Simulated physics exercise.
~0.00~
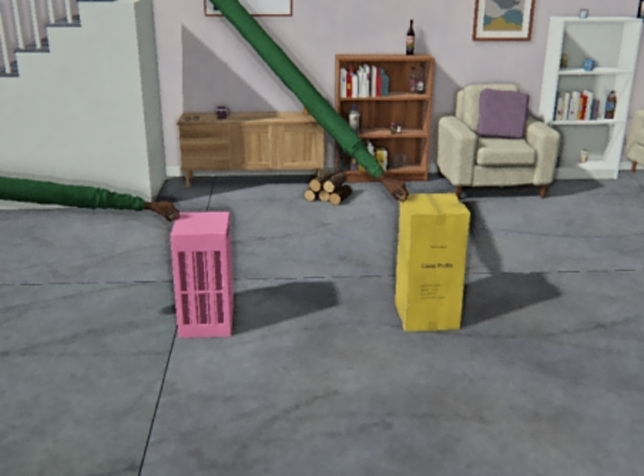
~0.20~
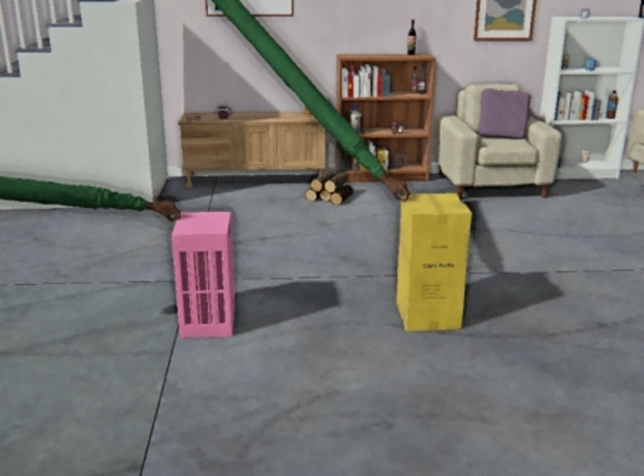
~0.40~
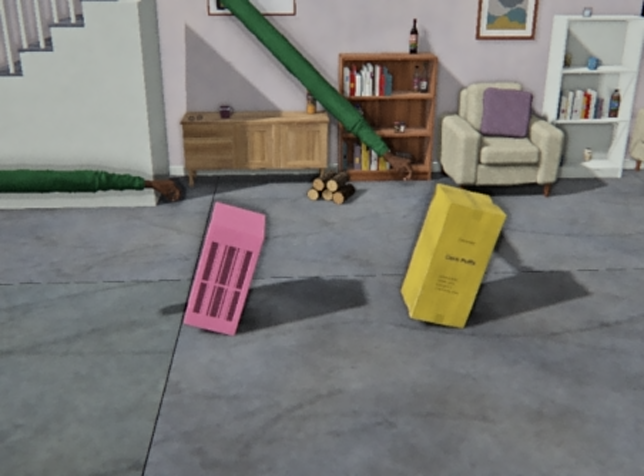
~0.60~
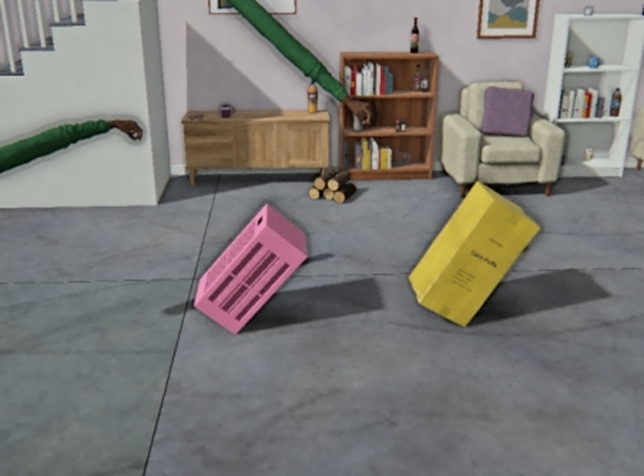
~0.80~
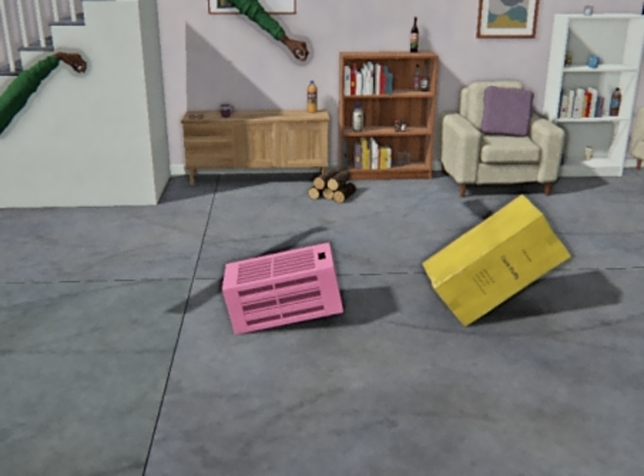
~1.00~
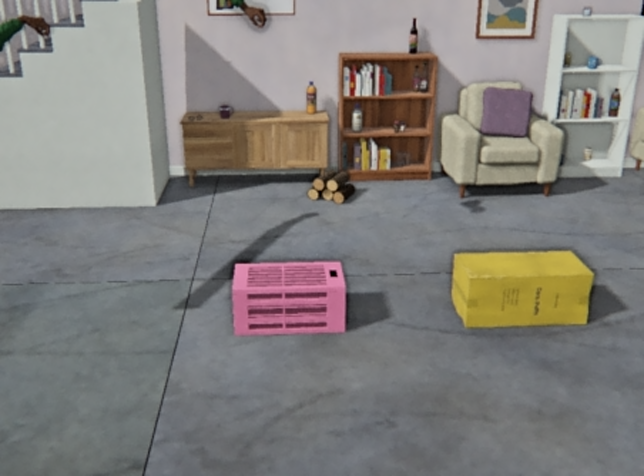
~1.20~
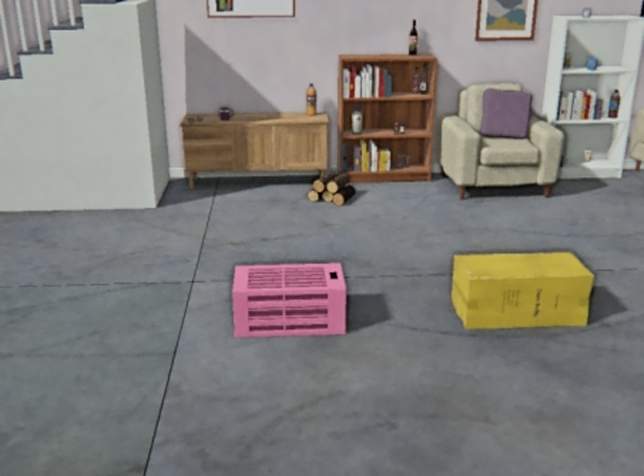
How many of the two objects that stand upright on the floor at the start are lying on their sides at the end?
Two of them are lying on their sides at the end, the pink crate and the yellow parcel.
In a living room with a grey floor, two green-sleeved arms reach in from the left to the tops of an upright pink crate and an upright yellow parcel, then draw back as both tip to the right, the crate ahead of the parcel, and end lying on their sides.
